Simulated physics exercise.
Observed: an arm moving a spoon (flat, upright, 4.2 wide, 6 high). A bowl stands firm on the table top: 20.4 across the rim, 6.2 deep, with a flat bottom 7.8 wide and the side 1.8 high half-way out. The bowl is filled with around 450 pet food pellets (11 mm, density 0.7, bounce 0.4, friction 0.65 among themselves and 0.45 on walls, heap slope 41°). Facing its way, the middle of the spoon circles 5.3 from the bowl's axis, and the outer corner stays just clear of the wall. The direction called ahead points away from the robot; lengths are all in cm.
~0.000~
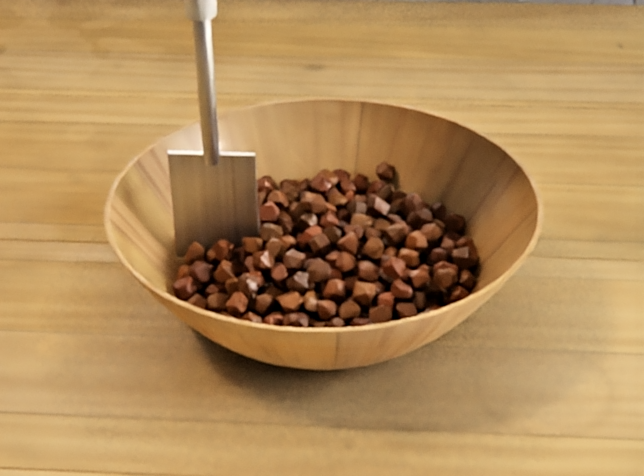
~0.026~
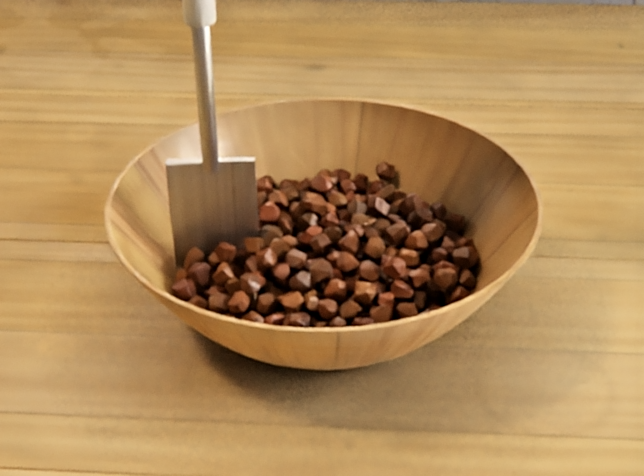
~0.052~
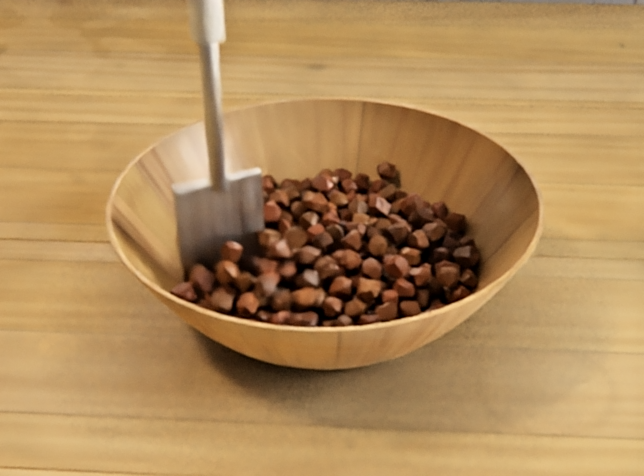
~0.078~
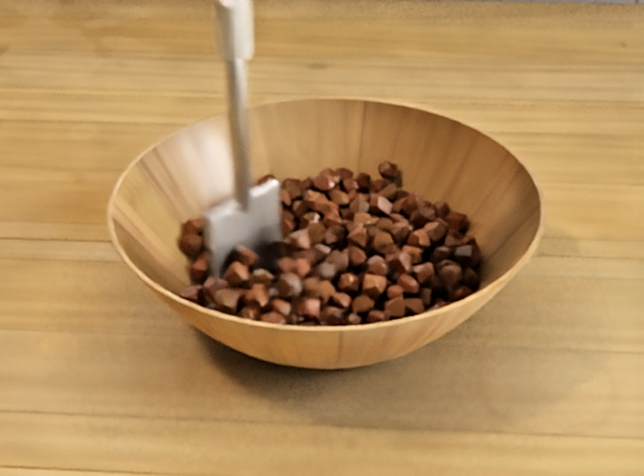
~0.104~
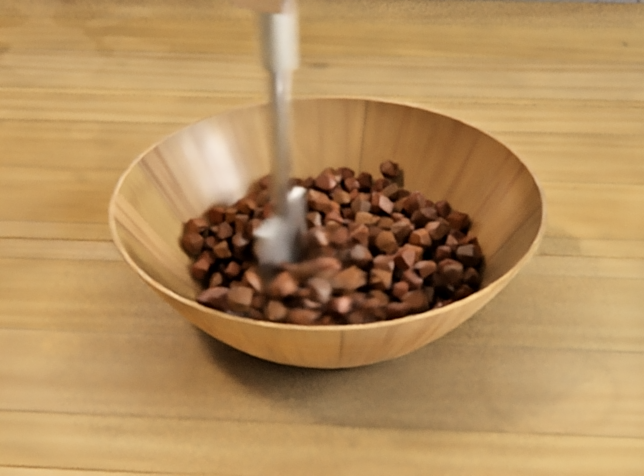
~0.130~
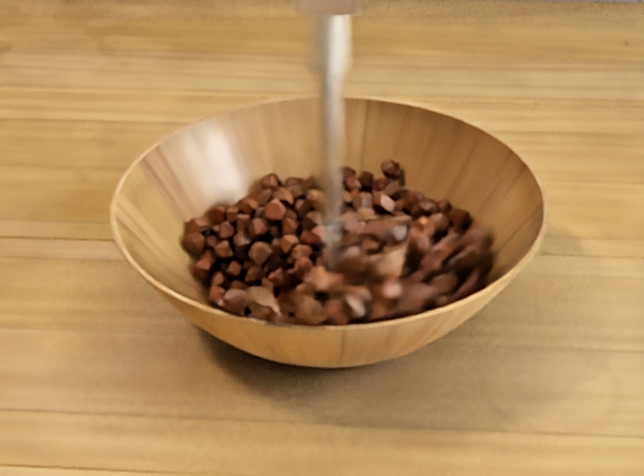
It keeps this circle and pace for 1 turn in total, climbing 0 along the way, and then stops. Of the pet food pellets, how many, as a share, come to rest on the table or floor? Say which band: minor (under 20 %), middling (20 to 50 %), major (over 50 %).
Band: Middling.
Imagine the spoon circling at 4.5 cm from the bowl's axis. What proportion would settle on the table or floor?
In that case roughly 30 per cent.
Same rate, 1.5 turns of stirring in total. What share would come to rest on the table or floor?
About 40 per cent.
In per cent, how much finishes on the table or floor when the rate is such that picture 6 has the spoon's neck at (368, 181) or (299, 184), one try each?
Some 35 and 25 %.
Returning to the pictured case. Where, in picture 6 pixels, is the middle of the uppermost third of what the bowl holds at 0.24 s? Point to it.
That third sits centred at about (436, 187).
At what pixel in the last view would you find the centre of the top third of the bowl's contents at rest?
(246, 289).
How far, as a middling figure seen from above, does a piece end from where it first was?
Roughly 9 cm.
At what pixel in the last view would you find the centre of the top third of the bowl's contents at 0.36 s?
I'd point to about (259, 156).
After 0.24 s, 194° round, highest piece 9 above the table; 409 in the bowl, 3 on the table or floor, 35 in flight or on the tool.
After 0.36 s, 293° round, highest piece 10 above the table; 366 in the bowl, 40 on the table or floor, 41 in flight or on the tool.
After 0.62 s, 0° round, highest piece 7 above the table; 315 in the bowl, 128 on the table or floor, 4 in flight or on the tool.
After 1.32 s, 0° round, highest piece 7 above the table; 315 in the bowl, 132 on the table or floor.
In the end, 315 in the bowl, 132 on the table or floor. That is 30 % on the table or floor.
